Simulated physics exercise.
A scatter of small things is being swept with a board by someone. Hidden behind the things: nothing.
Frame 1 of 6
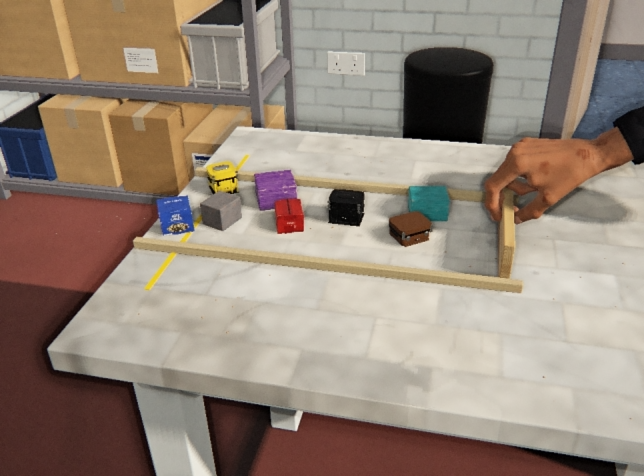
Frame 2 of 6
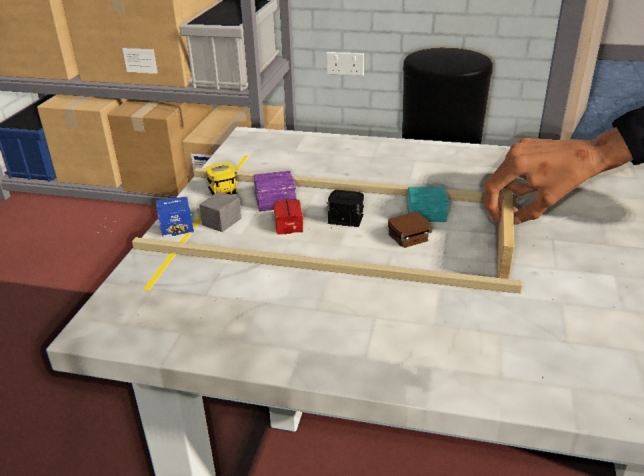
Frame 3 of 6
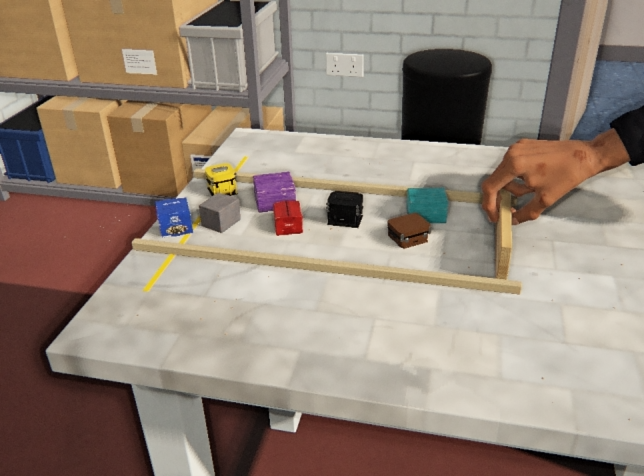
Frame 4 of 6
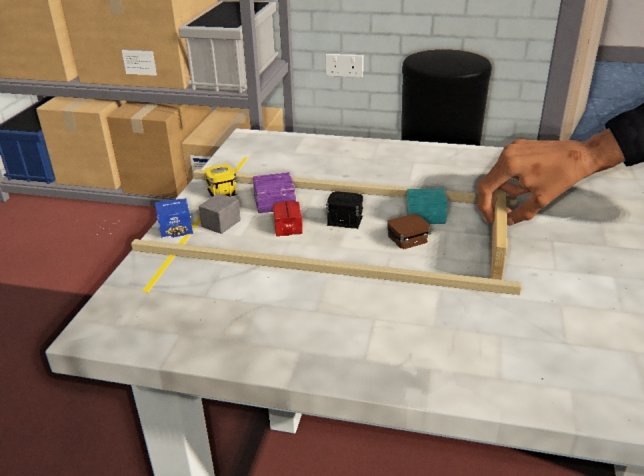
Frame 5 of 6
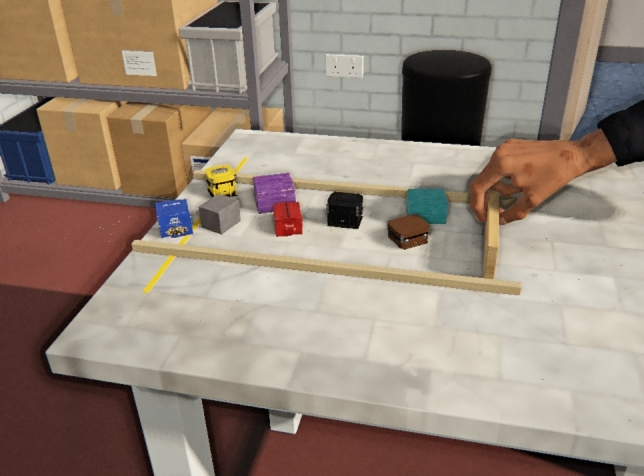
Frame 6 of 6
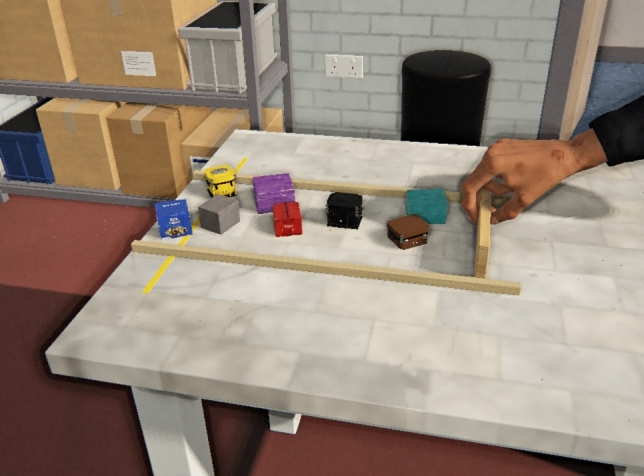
On a pale tabletop in a storage room, small coloured boxes and blocks sit scattered between two wooden strips, some near a yellow tape line at left. A hand at right holds an upright board, then slides it slightly left toward the turquoise and brown items, while the objects stay in place.
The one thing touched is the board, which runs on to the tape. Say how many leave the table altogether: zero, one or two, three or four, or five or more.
Overboard: Above two, below five.
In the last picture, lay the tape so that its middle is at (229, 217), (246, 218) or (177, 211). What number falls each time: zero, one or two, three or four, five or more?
Falls: Either one or two; one to two; five or more.
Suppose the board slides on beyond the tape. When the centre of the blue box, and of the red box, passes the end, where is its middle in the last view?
The middle is at (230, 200) when it's the blue box, and at (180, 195) when it's the red box.
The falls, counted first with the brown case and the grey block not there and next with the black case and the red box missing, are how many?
The first try gives 3, the second gives 2.
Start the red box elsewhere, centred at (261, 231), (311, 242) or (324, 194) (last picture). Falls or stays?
Well, the red box keeps its place; it keeps its place; it does not stay.
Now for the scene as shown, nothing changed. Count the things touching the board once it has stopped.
It touches 3.
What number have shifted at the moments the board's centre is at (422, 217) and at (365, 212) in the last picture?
First 2 and then 3.
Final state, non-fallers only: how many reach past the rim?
The number would be 1.
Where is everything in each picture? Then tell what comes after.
In the first picture, blue box (176, 215); yellow case (222, 179); grey block (221, 211); board (506, 223); tape (206, 211).
In the second picture, yellow case (222, 179); red box (288, 217).
In the third picture, grey block (220, 213); black case (345, 209).
In the fourth picture, blue box (174, 218); turquoise block (427, 206).
In the fifth picture, yellow case (221, 182); purple block (274, 193).
In the sixth picture, blue box (174, 219); yellow case (221, 182); grey block (220, 214); board (483, 223); tape (204, 214).
Soon after, none off yet; blue box at rest near (174, 219); yellow case at rest near (221, 182); grey block at rest near (220, 214).
Then, none off yet; blue box moved a little near (161, 221); yellow case moved well along near (181, 177); grey block moved about its own width near (192, 211).
At rest, the number that fall off is three or four; fallen, purple block, grey block, yellow case and blue box.
